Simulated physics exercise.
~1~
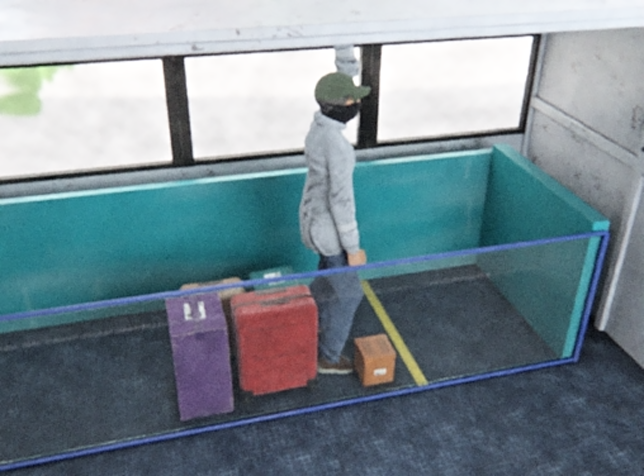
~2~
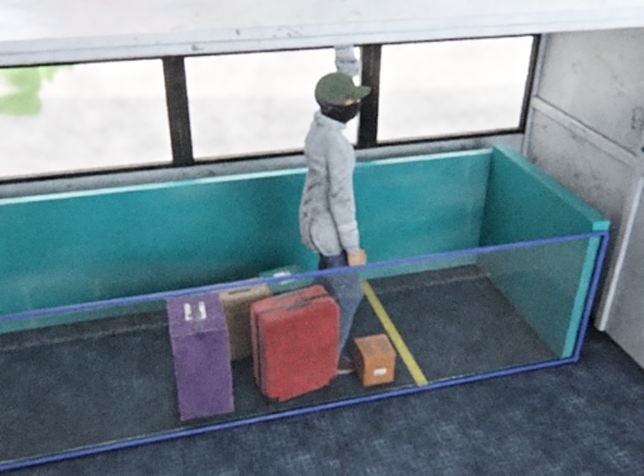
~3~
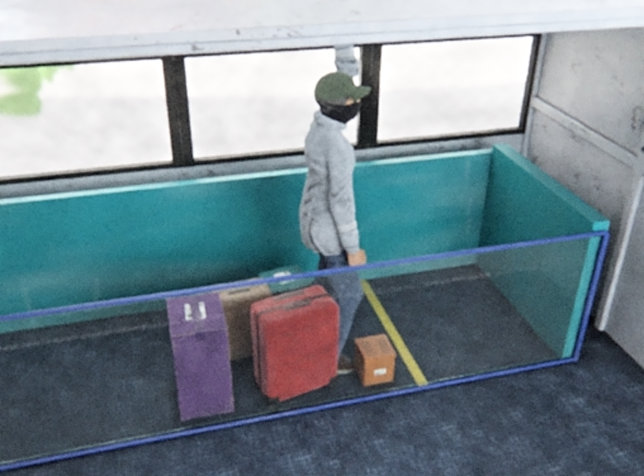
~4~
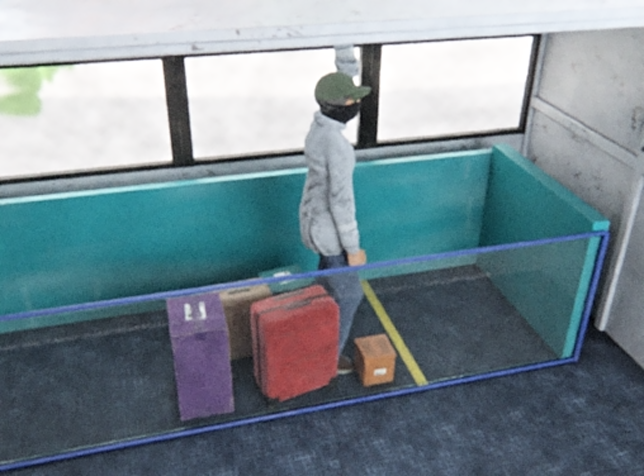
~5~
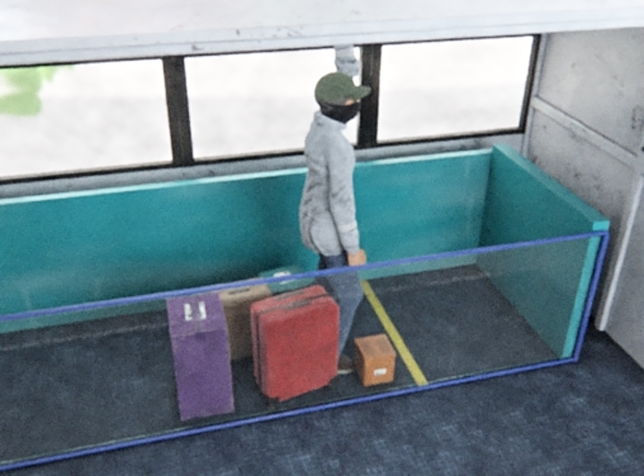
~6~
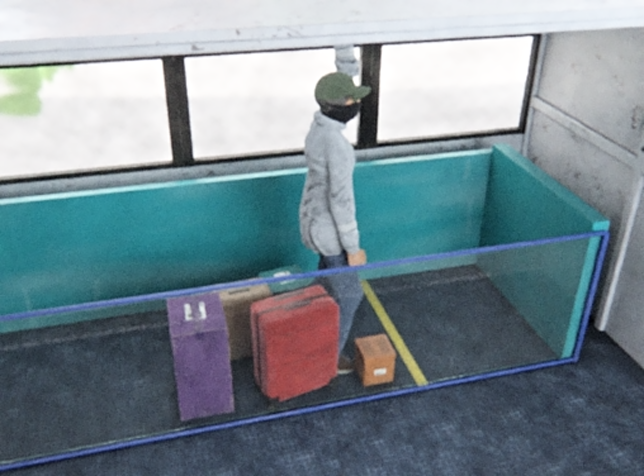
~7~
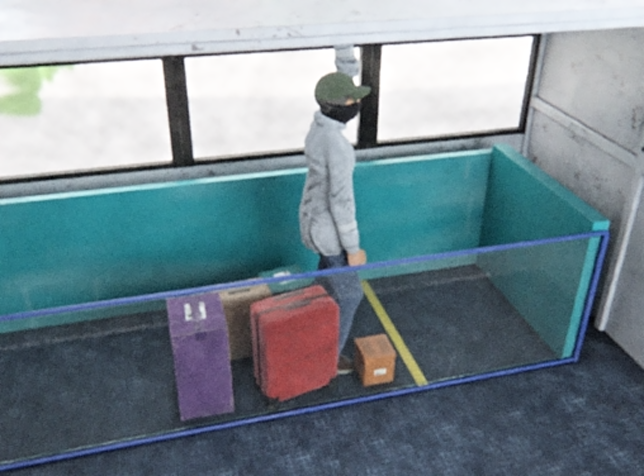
A person in a green cap stands still as nearby cases shift slightly right, then rest upright.
